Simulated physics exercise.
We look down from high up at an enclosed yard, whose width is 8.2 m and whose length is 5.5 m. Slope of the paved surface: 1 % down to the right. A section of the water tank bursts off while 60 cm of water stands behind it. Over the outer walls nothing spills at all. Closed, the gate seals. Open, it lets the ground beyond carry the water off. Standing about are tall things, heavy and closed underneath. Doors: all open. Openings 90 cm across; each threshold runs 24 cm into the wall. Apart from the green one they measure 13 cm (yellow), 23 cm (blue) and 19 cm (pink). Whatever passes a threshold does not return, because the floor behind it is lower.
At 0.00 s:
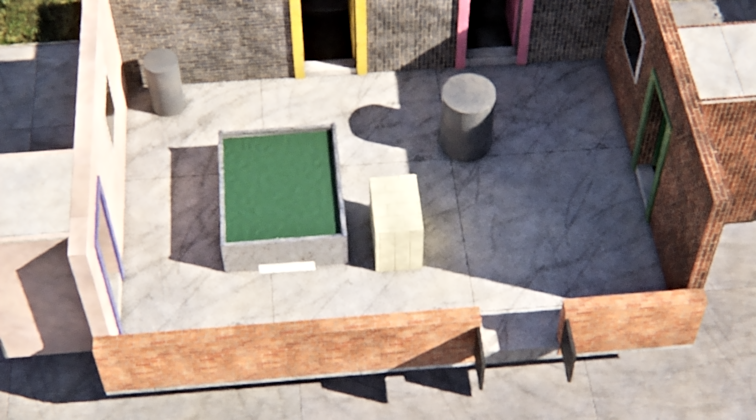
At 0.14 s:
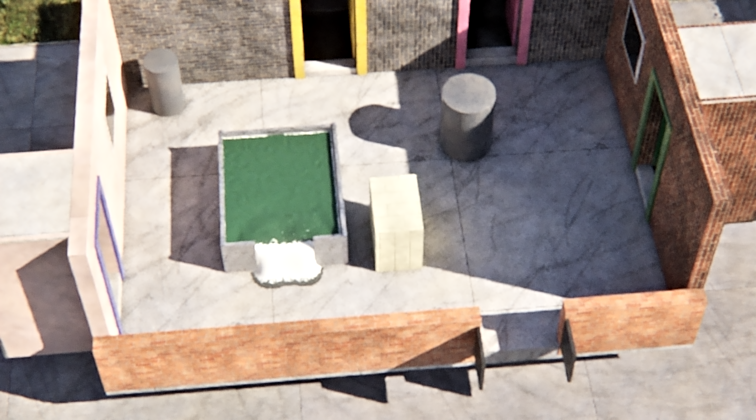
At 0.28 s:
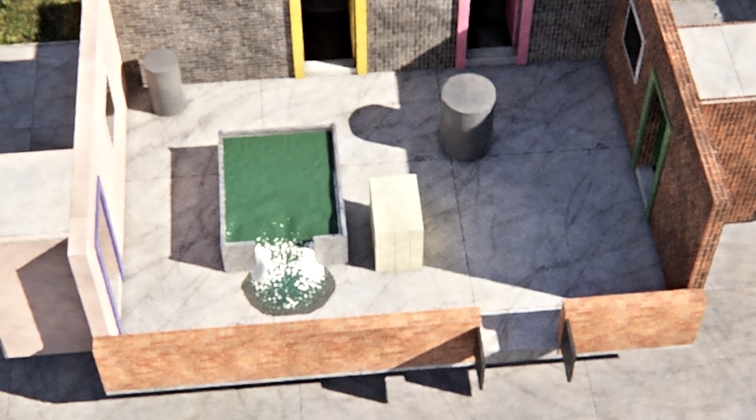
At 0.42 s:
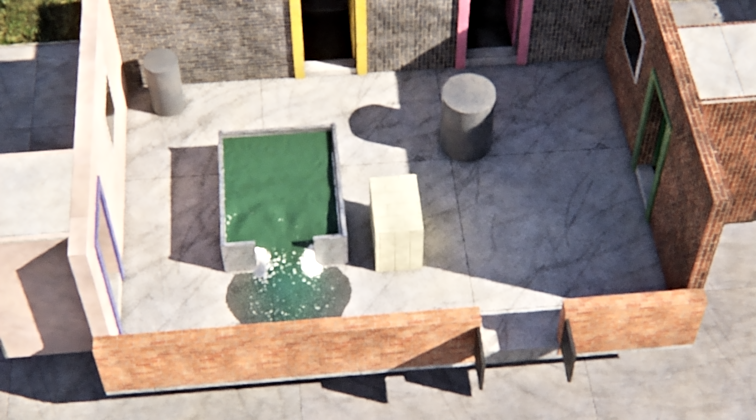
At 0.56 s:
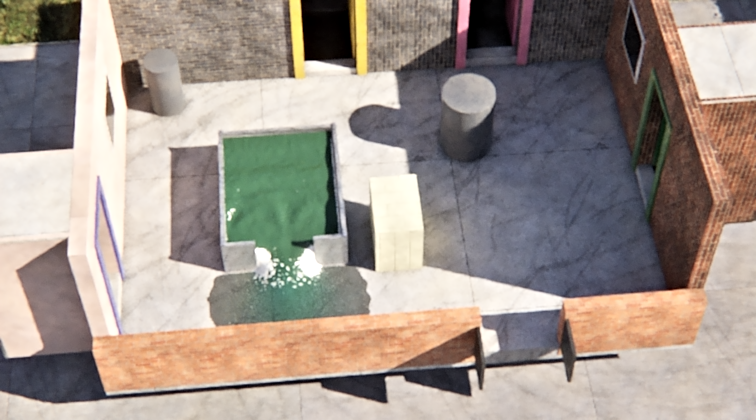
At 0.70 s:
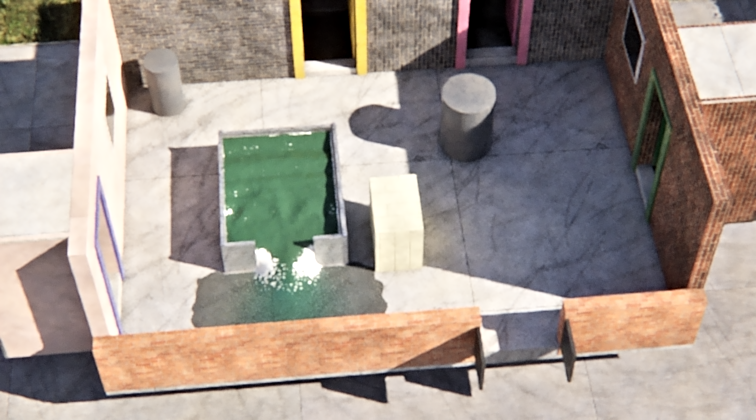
Green-looking water bursts through the front of a rectangular tank in a walled yard, foaming white at the gap, then spreads over the paving in a widening dark patch toward the low brick wall, while ripples cross the tank.
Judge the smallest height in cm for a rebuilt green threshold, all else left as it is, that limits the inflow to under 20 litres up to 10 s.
Roughly 6.5 cm at the least.
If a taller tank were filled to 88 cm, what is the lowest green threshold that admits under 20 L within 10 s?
The step would need to be some 10.5 cm high.
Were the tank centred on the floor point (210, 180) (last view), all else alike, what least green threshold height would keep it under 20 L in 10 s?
You'd need some 6.0 cm.
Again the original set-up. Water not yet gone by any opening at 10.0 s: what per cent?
Water still present: Approx. 98 %.
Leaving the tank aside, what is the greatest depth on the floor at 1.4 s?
I'd estimate roughly 36 cm.
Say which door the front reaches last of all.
That would be the pink door.
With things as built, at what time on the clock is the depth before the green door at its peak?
It peaks around 4.0 s.
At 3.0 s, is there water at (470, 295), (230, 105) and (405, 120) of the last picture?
In order: Soaked, untouched, untouched.
After 1.4 s water covers 15 % of the floor, deepest (36 cm) near (294, 341); it has not reached the green door.
After 3.0 s water covers 40 % of the floor, deepest (27 cm) near (133, 364); it has not reached the green door.
After 10.0 s water covers 90 % of the floor, deepest (10 cm) near (453, 118); 6 cm at the green door, 0 litres in over its 17 cm threshold.
At the green door as built, the water arrived by 3.7 s and peaked near 10 cm at 4.2 s.
Run again over the same 10 s with other heights there, 36 litres in over 5 cm, 13 litres over 7 cm. The limit of 20 litres is kept from about 6.5 cm up.
